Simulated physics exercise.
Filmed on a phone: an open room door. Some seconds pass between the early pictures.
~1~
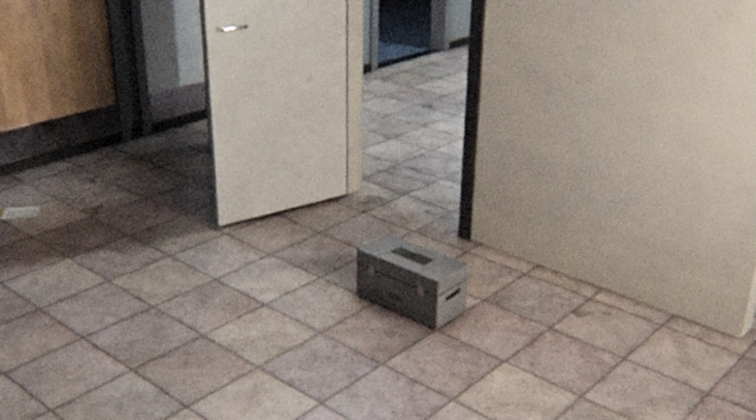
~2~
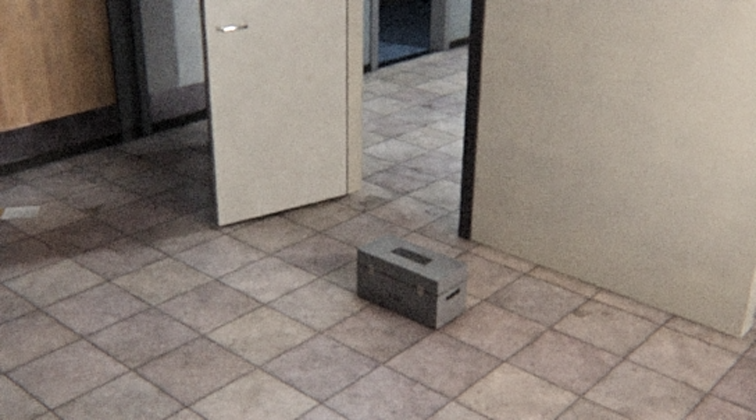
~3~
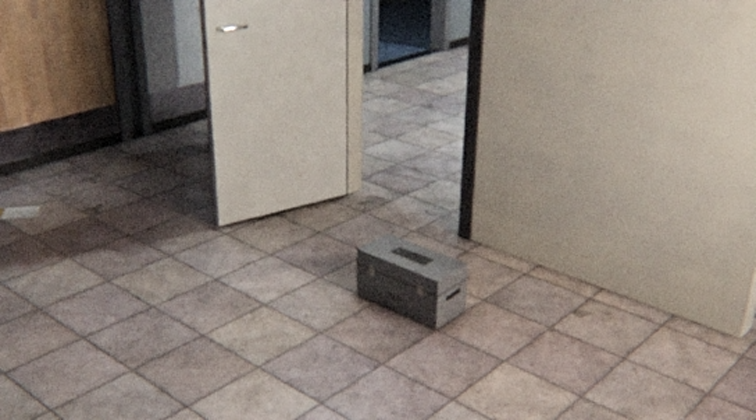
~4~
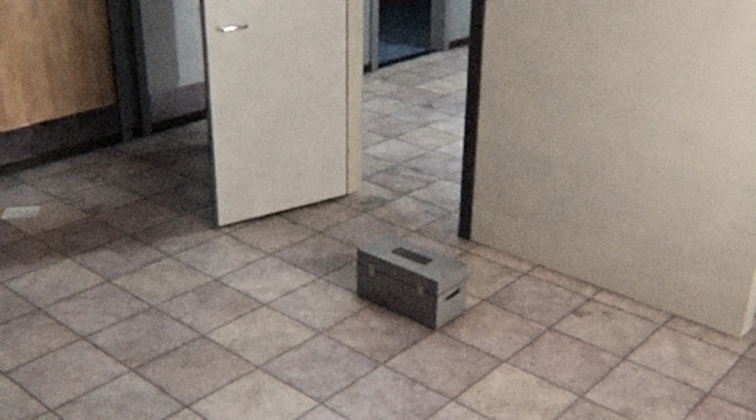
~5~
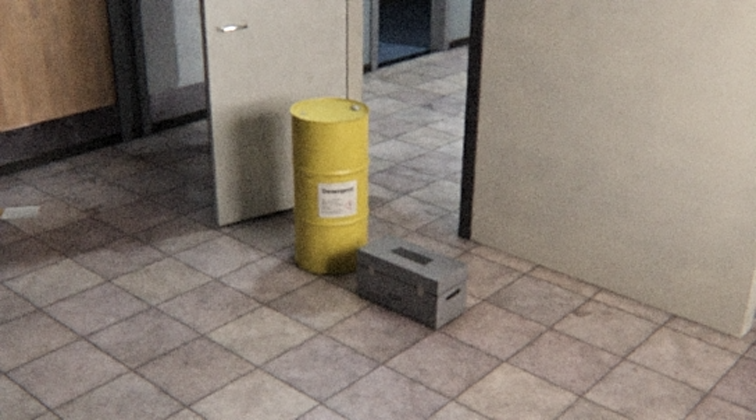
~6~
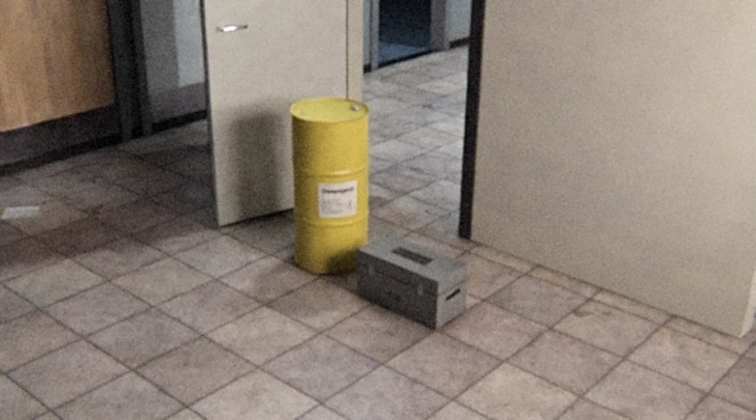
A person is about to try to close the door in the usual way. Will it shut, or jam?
In the end the door stops short.
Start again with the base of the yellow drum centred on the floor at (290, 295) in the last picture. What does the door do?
Then it reaches the frame.
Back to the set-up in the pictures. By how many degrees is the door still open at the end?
Some 65° open.
Then, 0.30 s past the last view, open by 97°.
Then, 0.50 s past the last view, open by 83°.
Then, 0.60 s past the last view, open by 74°.
Then, 0.70 s past the last view, open by 67°.
Finally, open by 66°; both still in place. Final places as the last picture's camera would see them, yellow drum near (332, 186).
